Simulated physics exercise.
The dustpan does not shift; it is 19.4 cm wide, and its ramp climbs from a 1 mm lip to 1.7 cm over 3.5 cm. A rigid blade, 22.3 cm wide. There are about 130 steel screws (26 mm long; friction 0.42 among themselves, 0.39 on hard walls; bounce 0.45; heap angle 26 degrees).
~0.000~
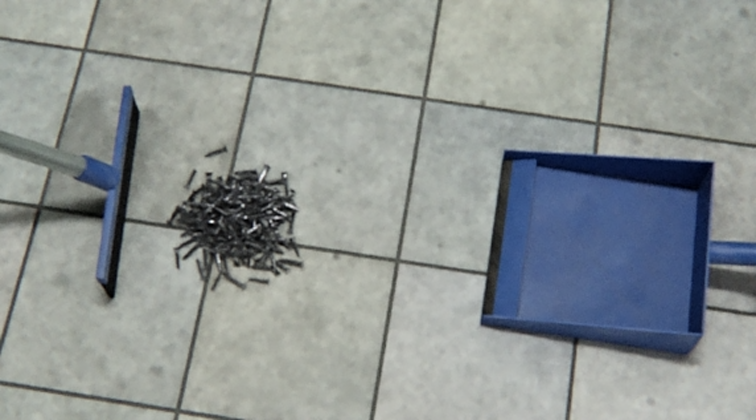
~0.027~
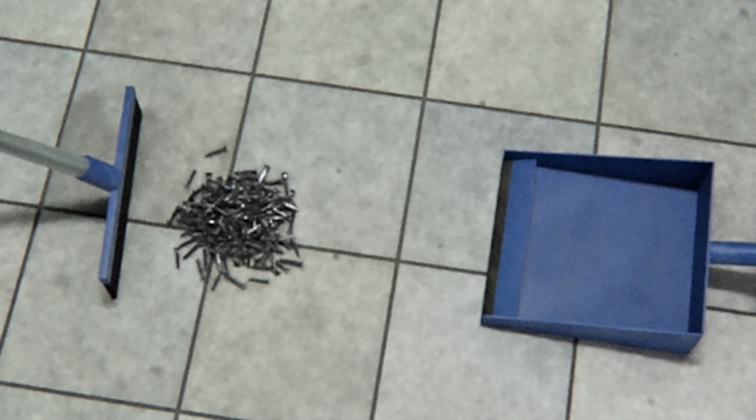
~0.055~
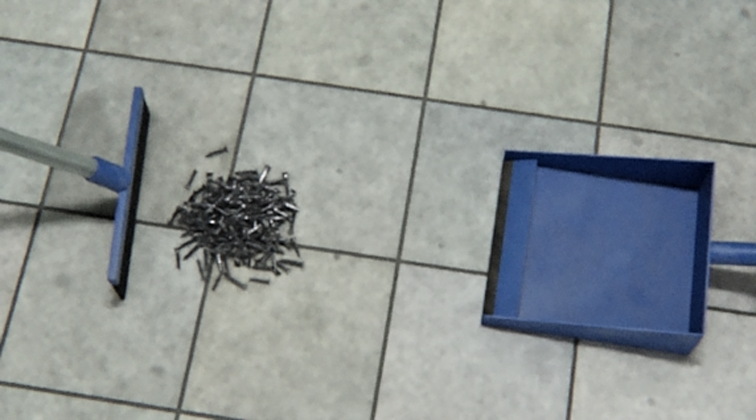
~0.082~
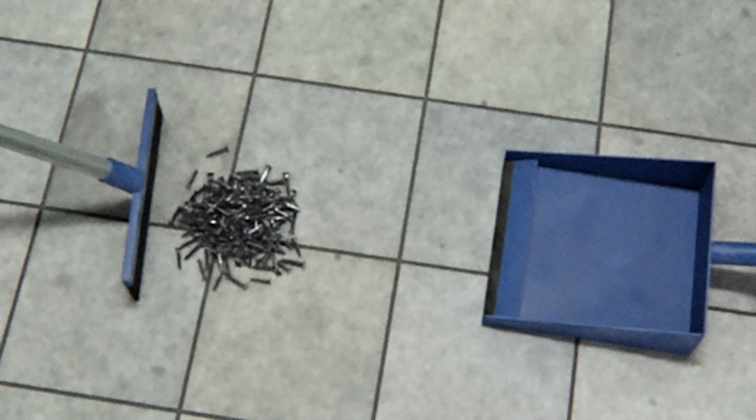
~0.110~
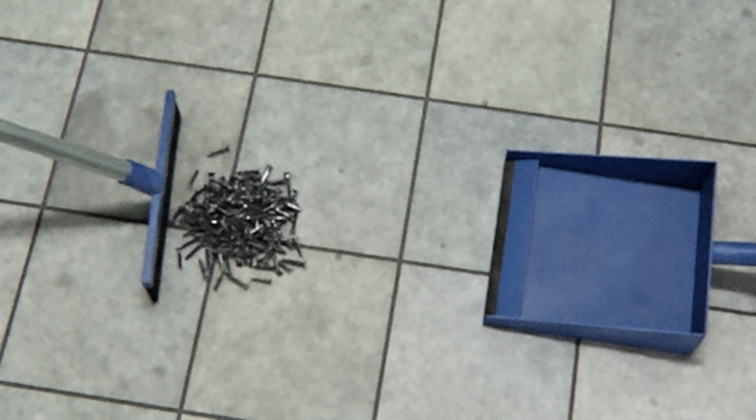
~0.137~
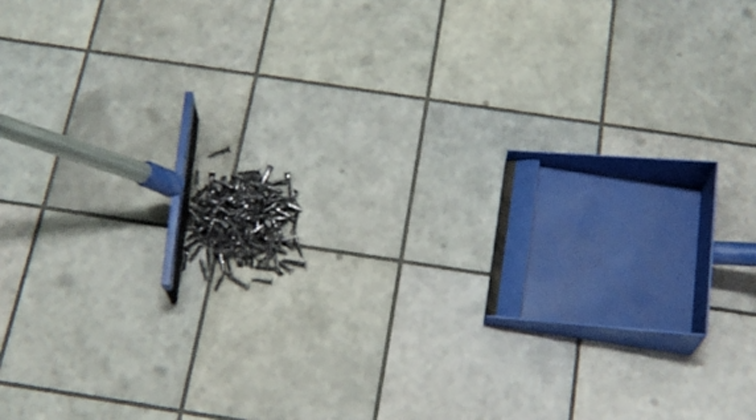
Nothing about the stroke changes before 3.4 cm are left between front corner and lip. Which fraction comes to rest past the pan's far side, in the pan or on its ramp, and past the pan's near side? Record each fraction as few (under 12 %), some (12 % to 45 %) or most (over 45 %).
Recorded: Far side few; pan some; near side few.
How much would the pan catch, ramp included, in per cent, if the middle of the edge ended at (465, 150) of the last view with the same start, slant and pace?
I'd expect around 10 per cent.
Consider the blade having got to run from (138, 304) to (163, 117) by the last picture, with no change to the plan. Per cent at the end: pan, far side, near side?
Pan: 0, far side: 0, near side: 35.
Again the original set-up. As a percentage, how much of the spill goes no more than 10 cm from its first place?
I'd guess some 0 per cent.
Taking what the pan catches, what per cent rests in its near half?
Close to 70 %.
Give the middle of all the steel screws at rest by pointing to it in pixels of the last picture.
After settling, the middle sits near (488, 243).
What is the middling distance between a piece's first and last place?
Roughly 28 centimetres.
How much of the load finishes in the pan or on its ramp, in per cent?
Roughly 25 per cent.
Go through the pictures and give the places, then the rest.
Blade from (102, 278) to (129, 94), moved 0.0 cm, 0 of the pieces shifted so far; middle of the pieces at (235, 218); pan at (610, 256), in the first picture.
Blade from (105, 279) to (131, 94), moved 0.3 cm, 0 of the pieces shifted so far; middle of the pieces at (235, 218), in the second picture.
Blade from (114, 280) to (139, 95), moved 1.1 cm, 0 of the pieces shifted so far; middle of the pieces at (235, 218), in the third picture.
Blade from (128, 281) to (153, 96), moved 2.5 cm, 0 of the pieces shifted so far; middle of the pieces at (236, 218), in the fourth picture.
Blade from (147, 283) to (171, 98), moved 4.5 cm, 0 of the pieces shifted so far; middle of the pieces at (237, 218), in the fifth picture.
Blade from (167, 285) to (190, 99), moved 6.5 cm, 17 of the pieces shifted so far; middle of the pieces at (239, 218); pan at (614, 257). Its pace works out near 0.74 m/s, heading 3 degrees away from the viewer's side, in the sixth picture.
Then, at 0.34 s, middle of the blade 19 cm from the lip; 0 % over the lip, far side 0 %, near side 5 %.
After 0.47 s, middle of the blade 9 cm from the lip; 0 % over the lip, far side 0 %, near side 5 %.
Then, at 0.74 s, middle of the blade 5 cm from the lip; 20 % over the lip, far side 5 %, near side 5 %.
In the end, at 1.1 s, far side 5 %, pan 25 %, near side 5 %, in front of the lip or behind the blade 70 %.
